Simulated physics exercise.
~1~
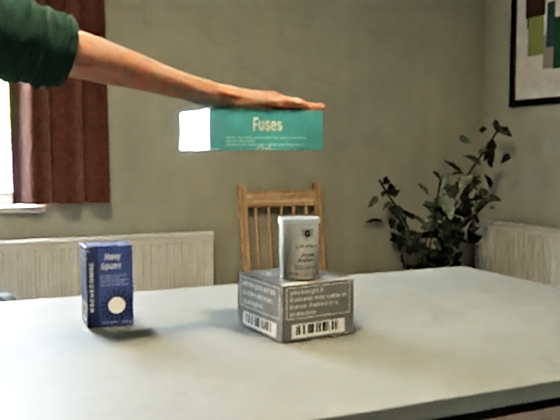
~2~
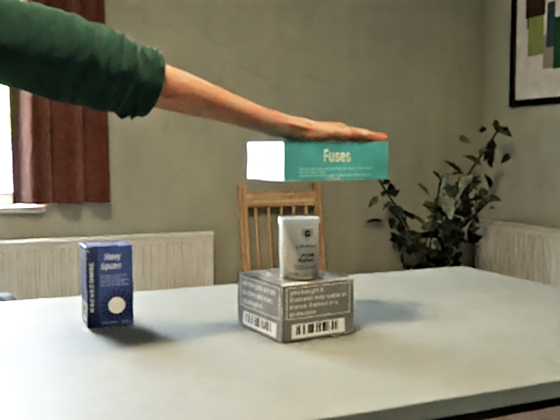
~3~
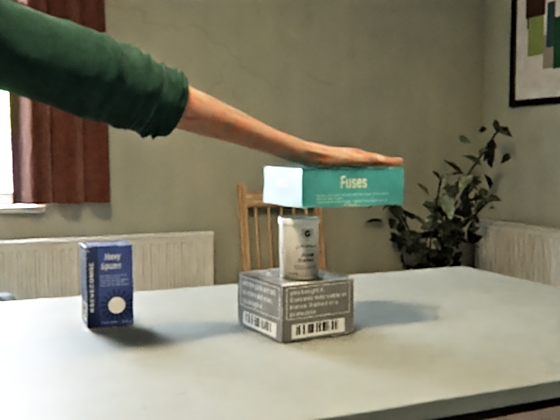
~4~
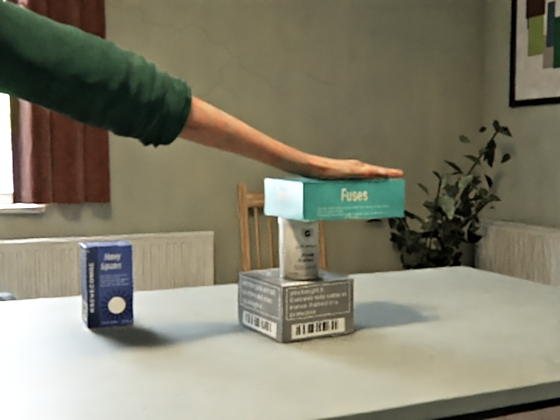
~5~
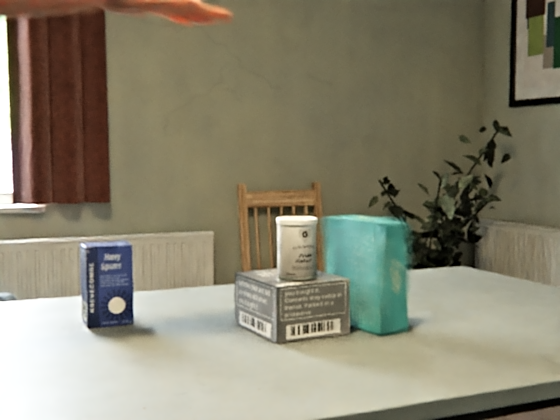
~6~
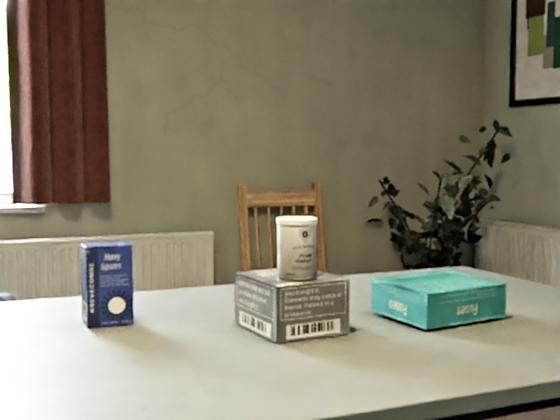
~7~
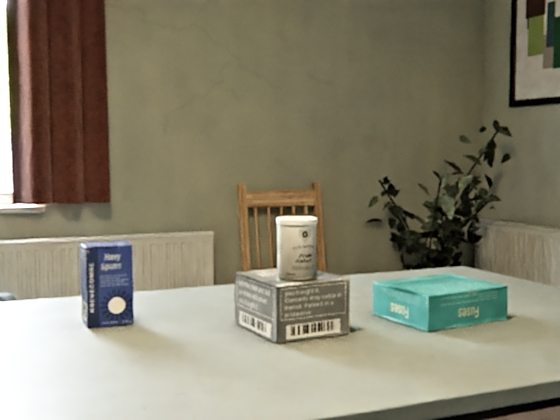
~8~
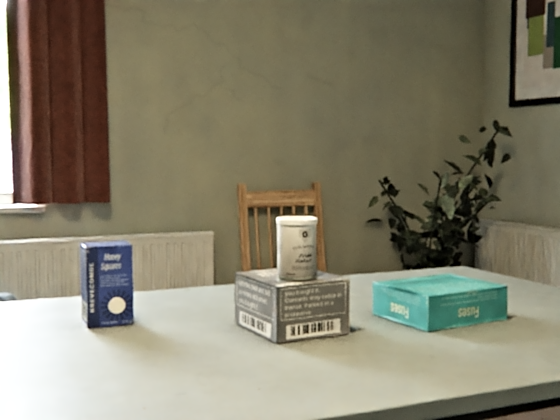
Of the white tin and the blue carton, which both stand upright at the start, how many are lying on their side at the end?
None of them are. The white tin still stands on the grey box and the blue carton still stands on the table at the left.
A turquoise box labelled Fuses moves rightward above a pale table, guided by a hand in a green sleeve reaching in from the left. Below it, a white tin stands on a grey box, with a blue carton standing apart to the left. The hand lowers the turquoise box onto the tin, where it sits well over to the right. Once the hand lets go and draws back, the box tips off the right side and drops on end beside the grey box. It turns over further and comes to rest on the table with its label upside down, while the tin stays on the grey box.
